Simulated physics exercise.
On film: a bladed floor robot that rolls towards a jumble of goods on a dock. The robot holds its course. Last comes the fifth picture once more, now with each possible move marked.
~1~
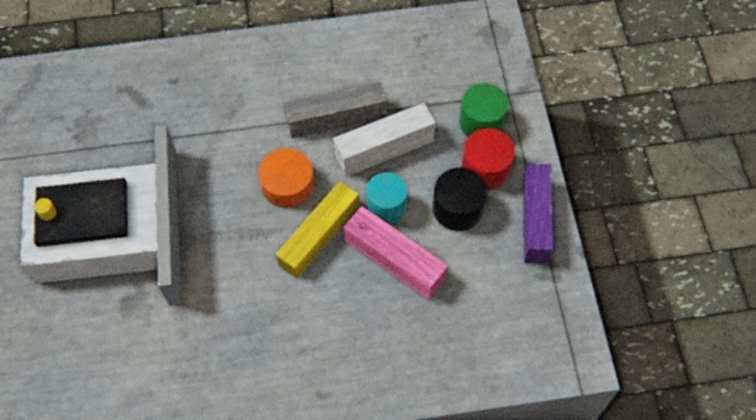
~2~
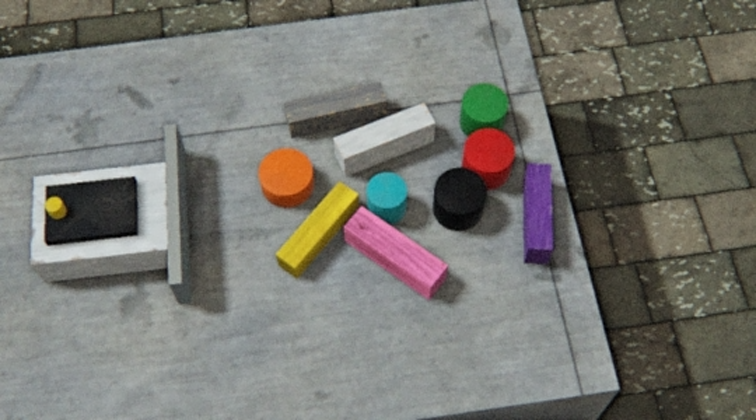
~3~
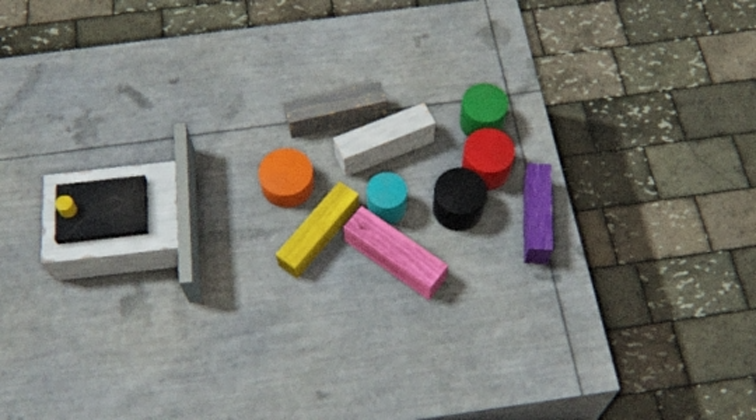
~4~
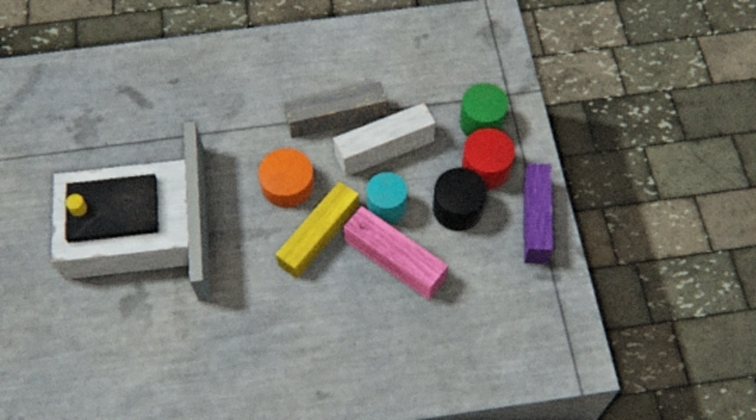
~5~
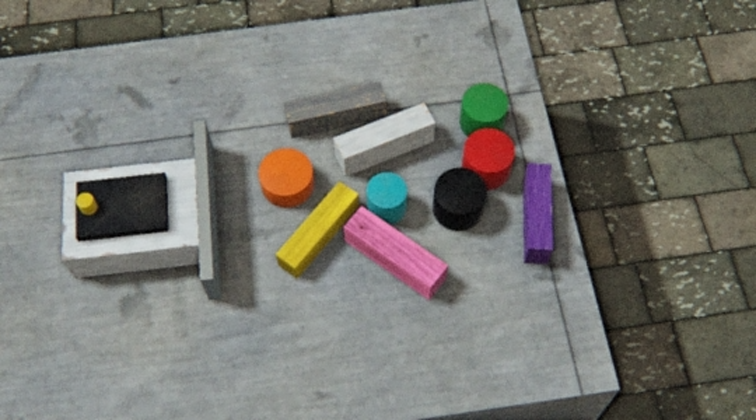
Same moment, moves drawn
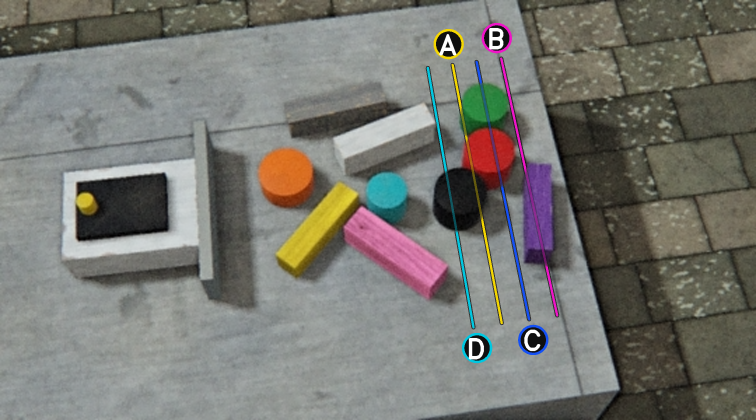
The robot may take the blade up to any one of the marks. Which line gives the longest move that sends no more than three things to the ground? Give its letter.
As far as mark C.
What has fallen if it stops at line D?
The purple bar.
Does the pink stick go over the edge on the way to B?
No.
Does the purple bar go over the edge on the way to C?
Yes.
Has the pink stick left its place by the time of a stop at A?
Yes.
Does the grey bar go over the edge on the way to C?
No.
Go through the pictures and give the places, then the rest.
Black canister (459, 200); purple bar (538, 213); orange canister (287, 178), in the first frame.
Robot (98, 209); grey bar (336, 110), in the second frame.
Robot (109, 208); green canister (484, 113), in the third frame.
Robot (119, 206); pink stick (395, 253), in the fourth frame.
Robot (129, 205); red canister (488, 159); black canister (459, 200); purple bar (538, 213), in the fifth frame.
On the marked copy, A at (476, 185); B at (527, 178); C at (501, 182); D at (449, 189).
Following C. Soon after the start, robot (238, 190); grey bar (355, 104); pink stick (413, 257).
Later, robot (345, 176); purple bar (581, 216); black canister (541, 207).
In the end, robot (429, 165); purple bar over the edge; red canister over the edge; three fallen.
As for the rest, A is within the limit but short; B drops six; D is within the limit but short.
